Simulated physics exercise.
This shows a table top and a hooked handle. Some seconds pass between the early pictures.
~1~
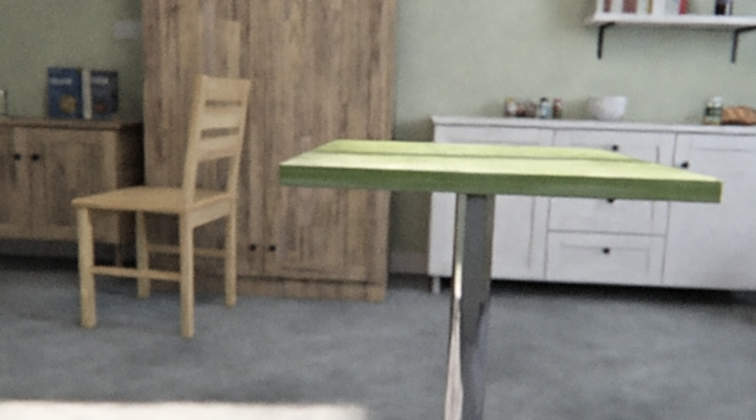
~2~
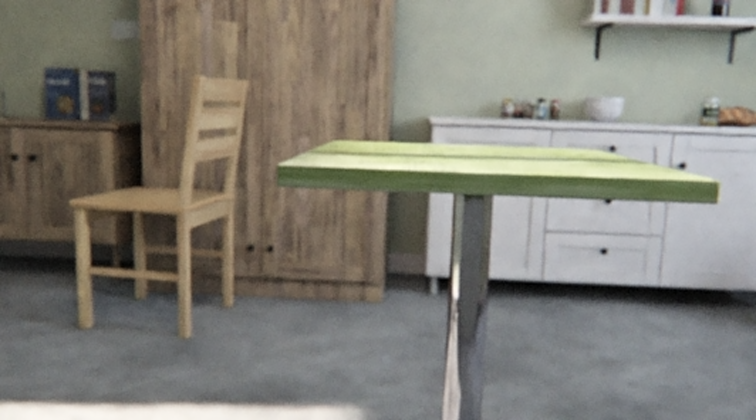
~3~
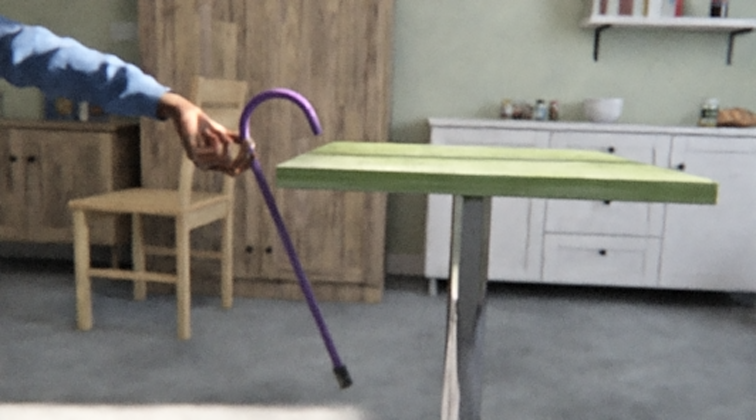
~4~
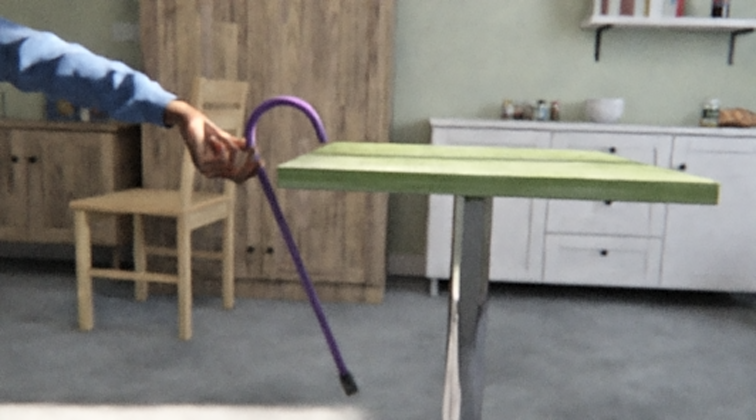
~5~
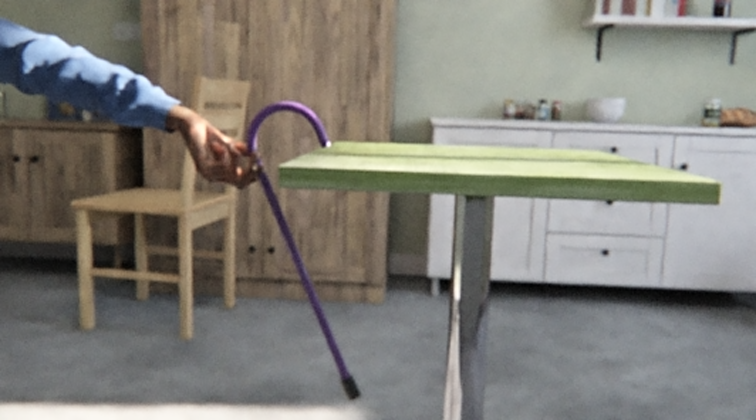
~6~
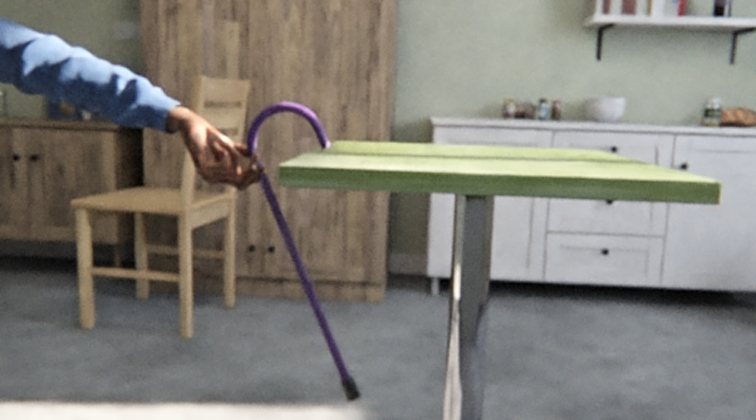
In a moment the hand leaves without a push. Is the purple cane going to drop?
The purple cane stays hooked on the edge.
Then, 0.32 s on from there, purple cane at rest near (328, 251).
Then, 0.68 s on from there, purple cane at rest near (327, 251).
In the end, the purple cane hangs from the table, near (328, 251).
